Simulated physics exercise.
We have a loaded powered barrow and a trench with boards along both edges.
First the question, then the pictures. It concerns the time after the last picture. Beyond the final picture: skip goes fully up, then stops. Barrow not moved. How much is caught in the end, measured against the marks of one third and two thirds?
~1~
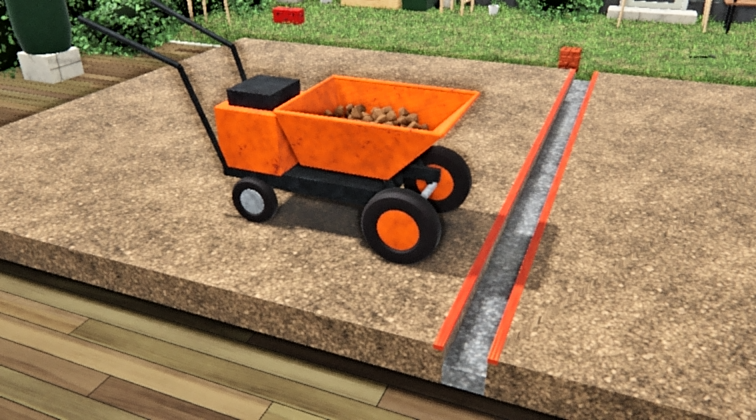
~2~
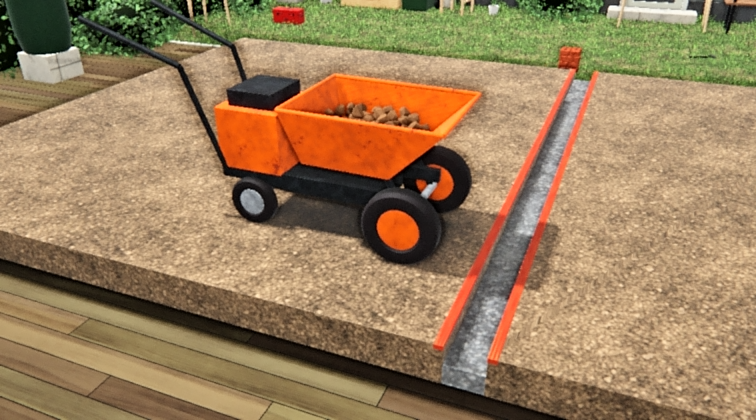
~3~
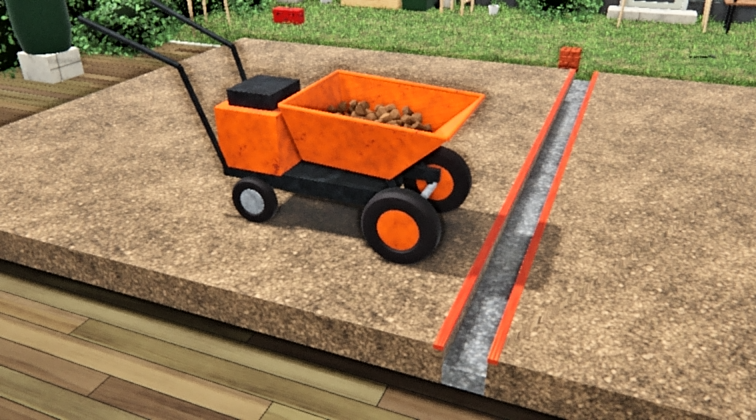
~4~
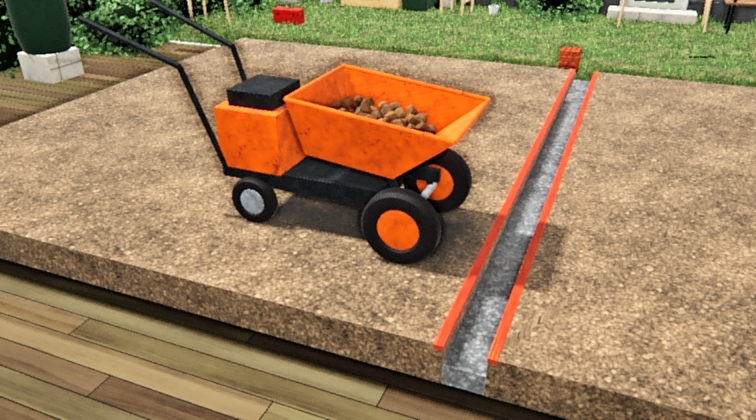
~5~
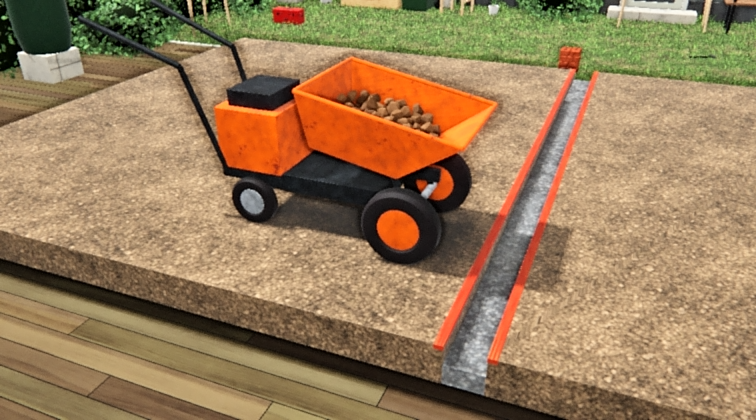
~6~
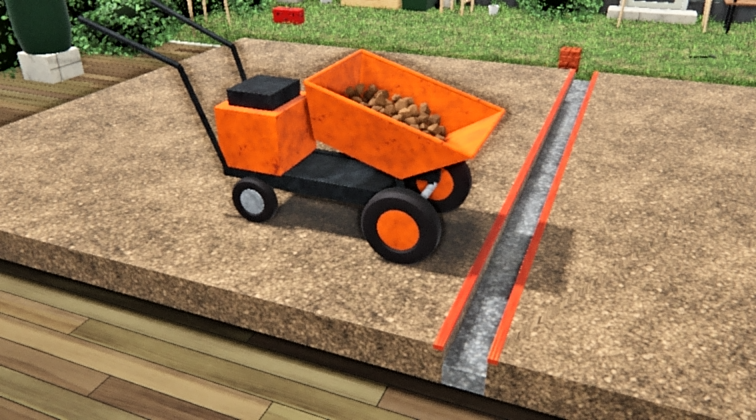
Fails to reach a third.
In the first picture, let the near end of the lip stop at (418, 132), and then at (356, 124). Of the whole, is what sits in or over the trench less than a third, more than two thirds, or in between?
Note - position 1: Between a third and two thirds; position 2: The middle third.
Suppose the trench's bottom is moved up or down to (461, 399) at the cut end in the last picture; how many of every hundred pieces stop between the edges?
10 %, roughly.
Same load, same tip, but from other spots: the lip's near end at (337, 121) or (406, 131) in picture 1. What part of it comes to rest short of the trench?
In order, 70 % followed by 0 %.
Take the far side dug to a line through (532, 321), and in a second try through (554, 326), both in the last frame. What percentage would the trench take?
The first case gives close to 40 per cent and the second close to 70 per cent.
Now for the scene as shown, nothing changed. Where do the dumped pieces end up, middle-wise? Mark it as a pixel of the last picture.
Resting centre, last frame: Roughly (564, 259).
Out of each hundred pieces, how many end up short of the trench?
0 %.
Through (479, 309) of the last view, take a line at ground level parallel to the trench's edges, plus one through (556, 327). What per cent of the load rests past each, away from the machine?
Estimate, first then second: 100 %, 40 %.
Shortly afterwards, skip tipped steeply; the whole lot in the skip.
Next, skip tipped steeply; all but a few in the skip; a little beyond it.
Some moments later, skip tipped right over; a little in the skip; only a few in or heaped over the trench; the bulk beyond it.
In the end, skip tipped right over; only a few in the skip; a little in or heaped over the trench; the bulk beyond it.
